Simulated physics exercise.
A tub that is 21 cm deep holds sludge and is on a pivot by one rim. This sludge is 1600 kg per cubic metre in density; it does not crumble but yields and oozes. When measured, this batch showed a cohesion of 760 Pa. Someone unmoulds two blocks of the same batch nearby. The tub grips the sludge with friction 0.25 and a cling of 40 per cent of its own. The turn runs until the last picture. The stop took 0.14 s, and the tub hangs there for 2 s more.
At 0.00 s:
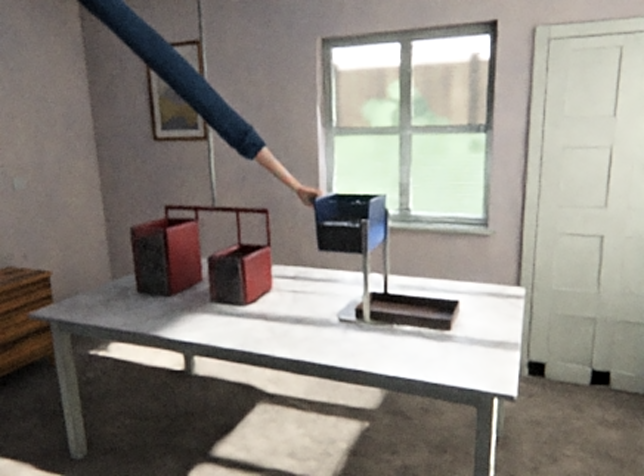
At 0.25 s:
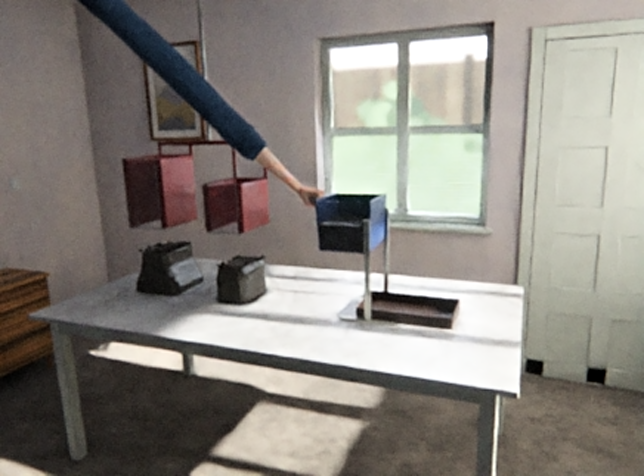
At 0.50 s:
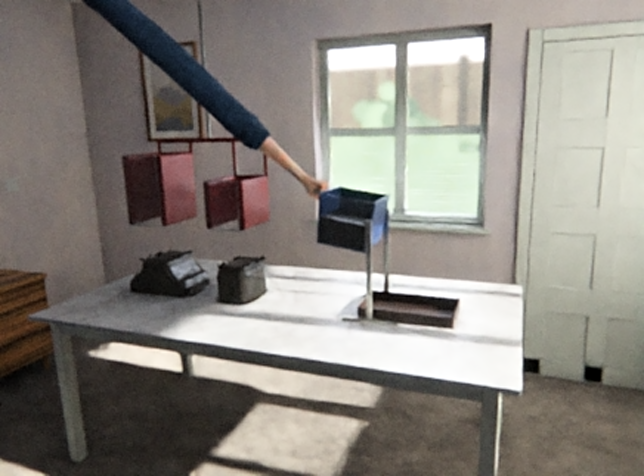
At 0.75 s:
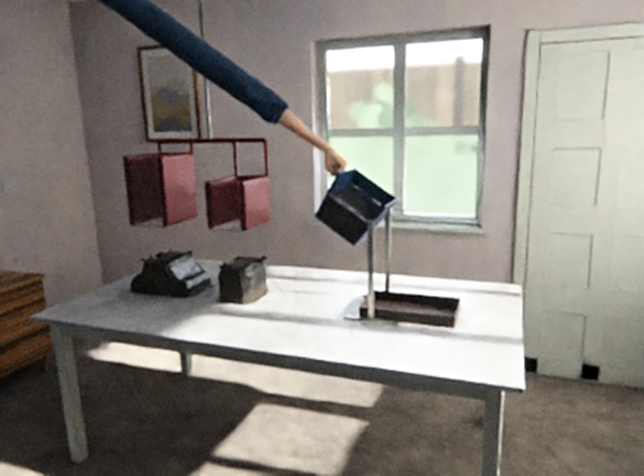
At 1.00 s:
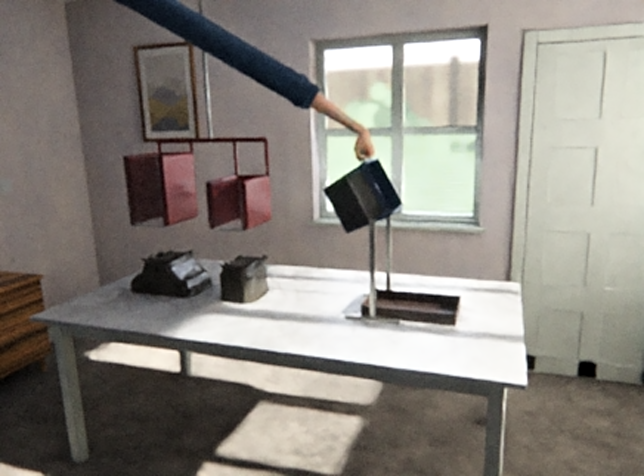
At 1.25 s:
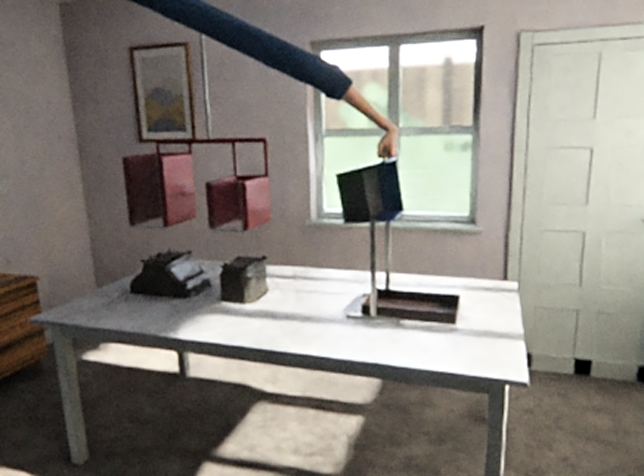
A blue-sleeved arm held a blue tub on a stand while two joined red boxes rose off two dark blocks; the left block sagged, and the arm tipped the tub rightward onto its side.
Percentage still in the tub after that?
Some 100 %.
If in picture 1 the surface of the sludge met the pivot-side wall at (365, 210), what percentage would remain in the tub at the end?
100 %.
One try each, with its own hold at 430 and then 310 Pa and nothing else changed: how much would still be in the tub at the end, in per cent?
First 100 %, second 80 %.
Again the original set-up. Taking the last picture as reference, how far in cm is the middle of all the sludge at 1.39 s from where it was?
Roughly 1 cm.
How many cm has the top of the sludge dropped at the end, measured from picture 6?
The top ends up some 2 cm below its level in the last picture.
After 1.39 s, the tub is at 81 degrees and holds 100 %.
After 1.56 s, the tub is at 81 degrees and holds 100 %.
After 1.73 s, the tub is at 81 degrees and holds 100 %.
After 1.90 s, the tub is at 81 degrees and holds 100 %.
After 3.25 s, at the end, the tub is at 81 degrees and holds 100 %.
